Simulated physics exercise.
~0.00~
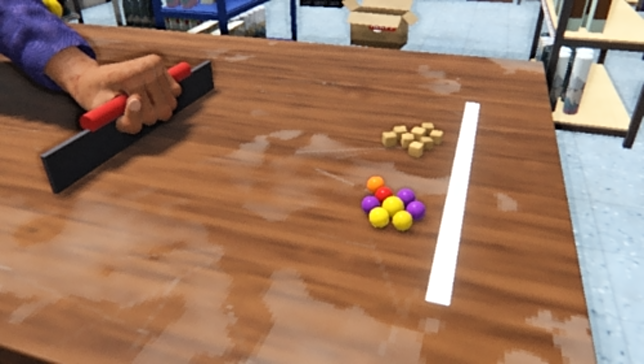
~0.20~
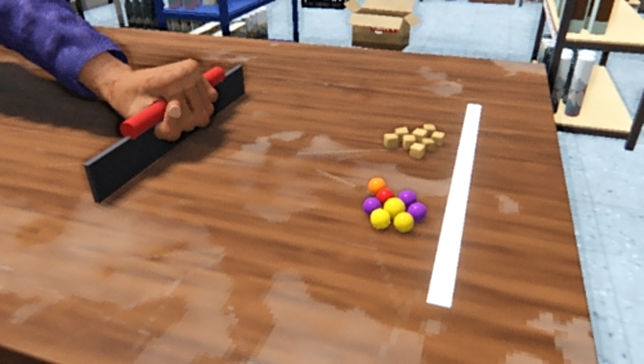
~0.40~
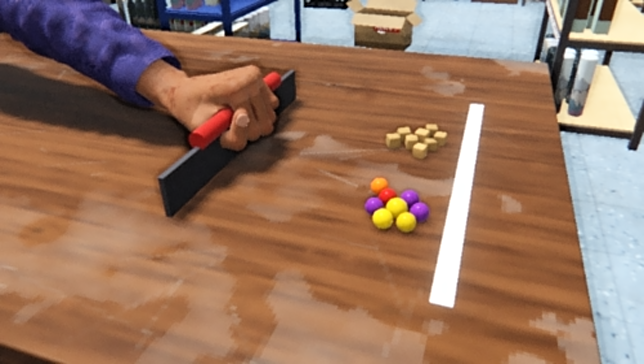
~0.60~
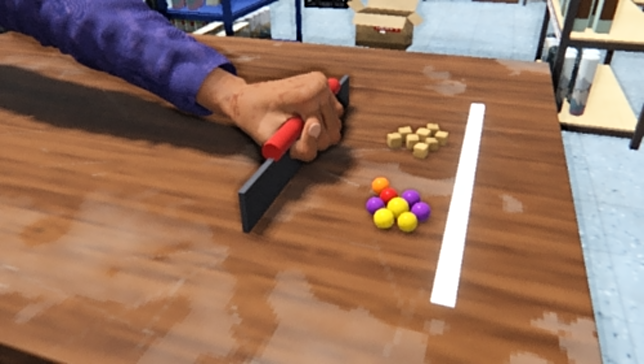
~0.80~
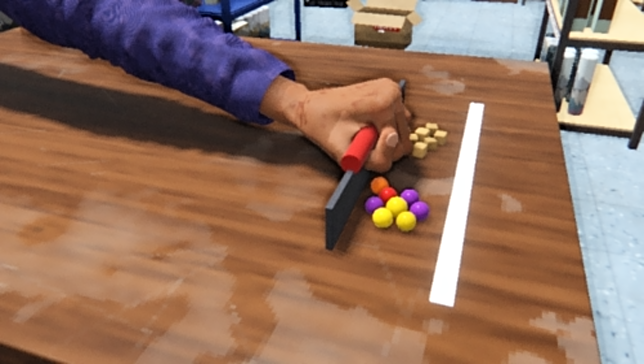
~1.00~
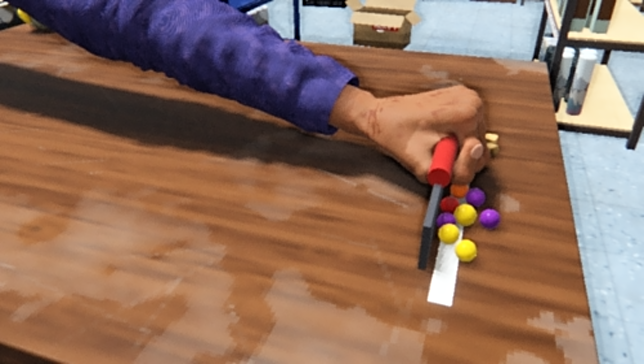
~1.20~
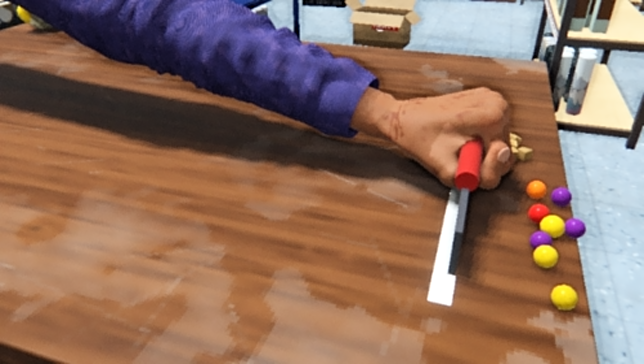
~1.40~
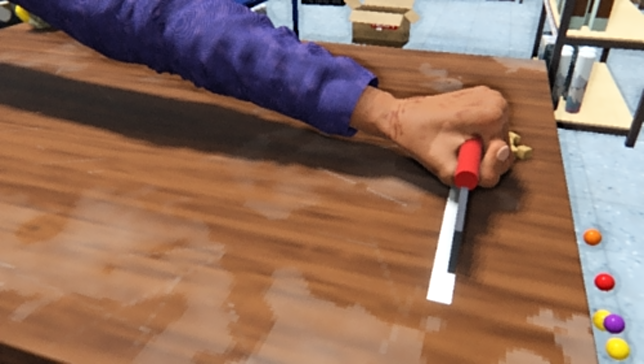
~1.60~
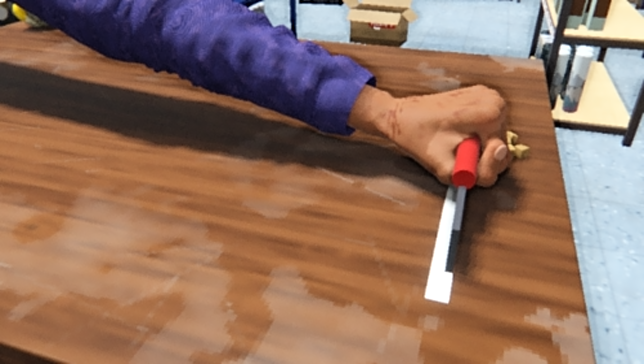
The clip opens on a wooden table where a hand in a purple sleeve grips the red handle of a dark scraper at the left. To the right sit a cluster of orange, red, yellow and purple balls and, farther back, a small pile of tan cubes, with a white strip beyond them. The hand sweeps the scraper rightward until it reaches both groups and pushes them along. The scraper halts at the white strip, but the balls roll onward and drop over the right edge. At the end, the hand stays put, with some cubes still on the table beside its knuckles.
